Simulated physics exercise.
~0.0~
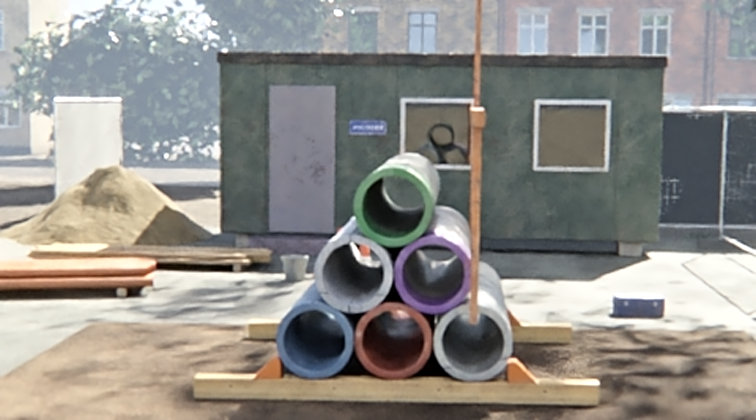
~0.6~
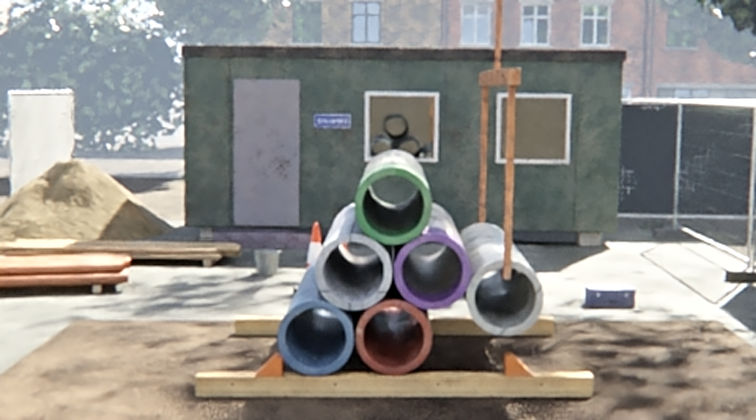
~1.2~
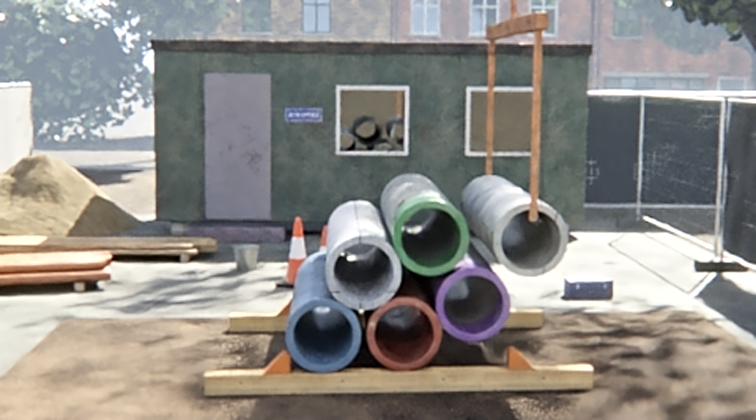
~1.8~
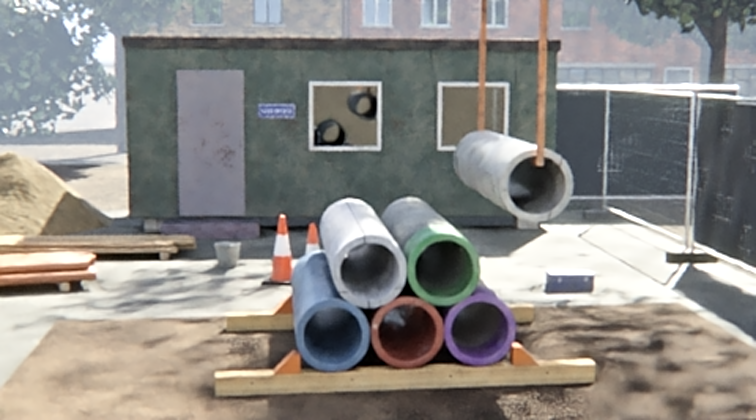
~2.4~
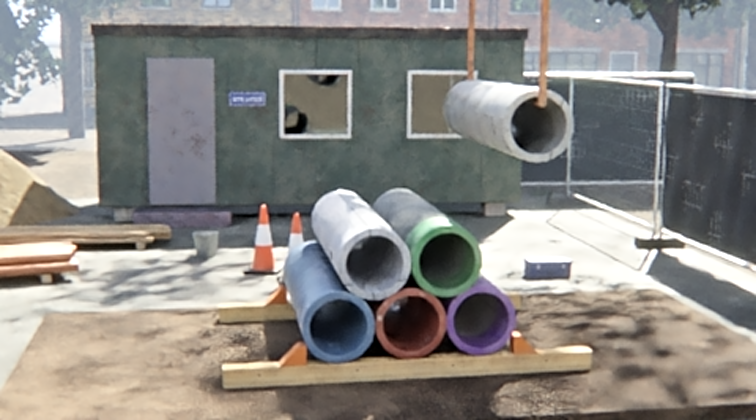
An orange lifting beam hangs over a pyramid of six concrete pipes on timber bearers, seen from the front on a building site, with a green cabin, a sand heap and fencing behind. A green-rimmed pipe tops the stack, white and purple ones sit beneath, and blue, red and grey ones form the base. The beam draws the grey pipe out from the lower right and lifts it. The purple pipe drops into the gap, and the green one shifts right and down. Finally, white and green rest above blue, red and purple, while the grey pipe hangs high on the right.
